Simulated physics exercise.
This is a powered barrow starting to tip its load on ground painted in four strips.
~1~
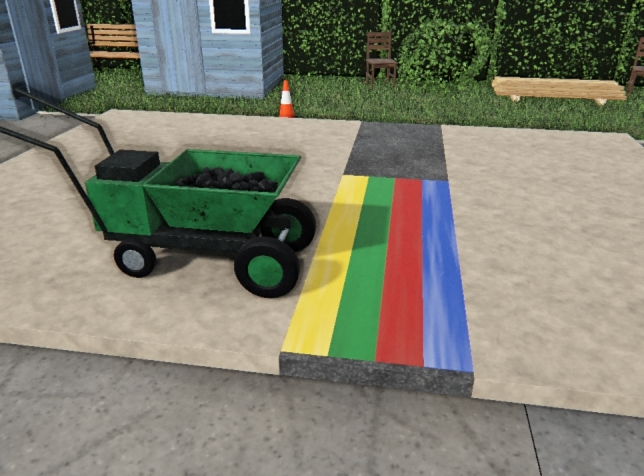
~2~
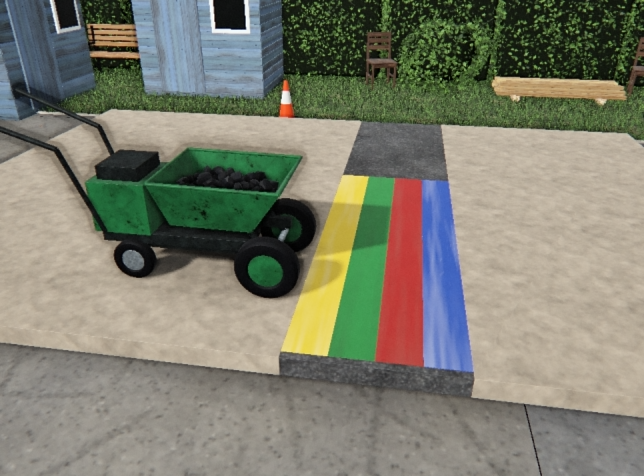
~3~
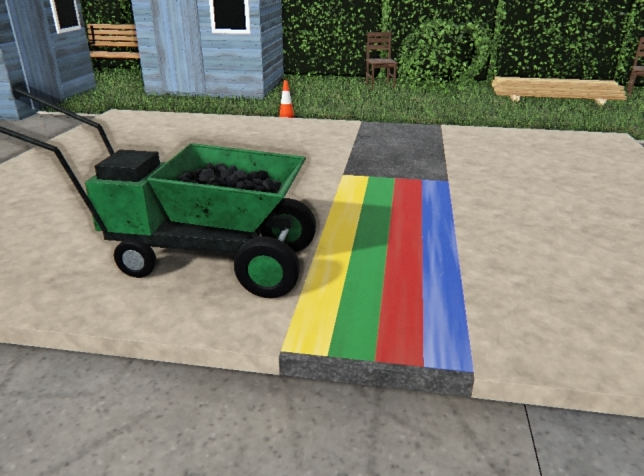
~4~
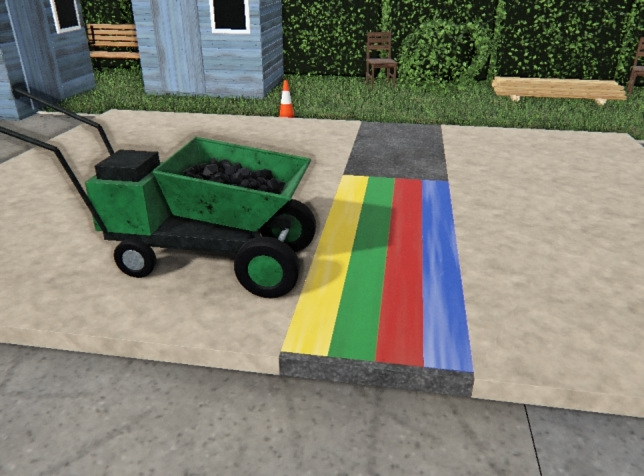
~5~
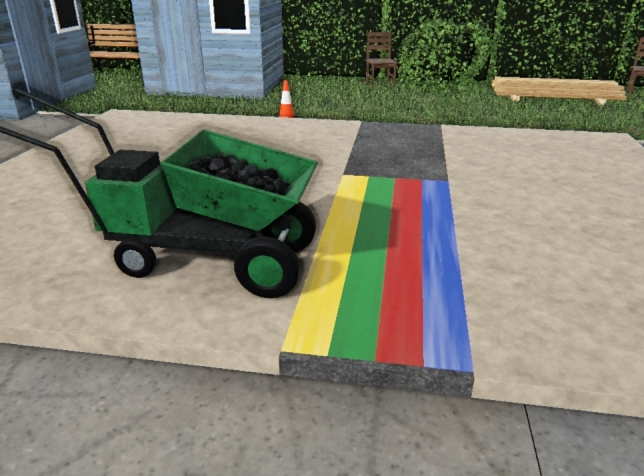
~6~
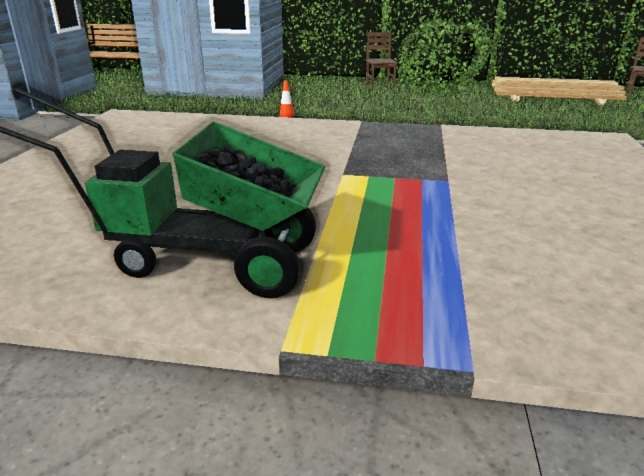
A green powered barrow's skip, loaded with dark lumps, tilted gradually toward the right, its back end rising off the frame while the wheels stayed still beside yellow, green, red and blue painted strips.
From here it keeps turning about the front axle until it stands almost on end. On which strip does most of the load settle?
The green one gets the largest share.
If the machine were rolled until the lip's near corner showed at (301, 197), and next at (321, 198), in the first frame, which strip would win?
The first try: The red one. The second: The red one.
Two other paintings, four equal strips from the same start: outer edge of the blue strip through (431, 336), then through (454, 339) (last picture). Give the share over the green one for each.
First some 30, then 40 per cent.
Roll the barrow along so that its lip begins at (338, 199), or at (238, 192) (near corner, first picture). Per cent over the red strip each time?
The first gives 30 %, the second 10 %.
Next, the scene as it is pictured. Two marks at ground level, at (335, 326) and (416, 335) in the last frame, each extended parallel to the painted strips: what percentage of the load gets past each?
First some 90, then 20 per cent.
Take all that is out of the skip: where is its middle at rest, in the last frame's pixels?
At about (382, 277).
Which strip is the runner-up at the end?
It is the red one.
Just after the last frame, skip tipped steeply; every one in the skip.
A moment on, skip tipped steeply; the larger part in the skip; about a tenth over the green strip; just a few over the red strip.
Further on, skip tipped right over; roughly a quarter in the skip; just a few over the yellow strip; roughly a third over the green strip; roughly a third over the red strip; about a tenth over the blue strip; just a few off the paint.
When it is over, skip tipped right over; about a tenth over the yellow strip; roughly half over the green strip; roughly a third over the red strip; about a tenth over the blue strip; just a few off the paint.
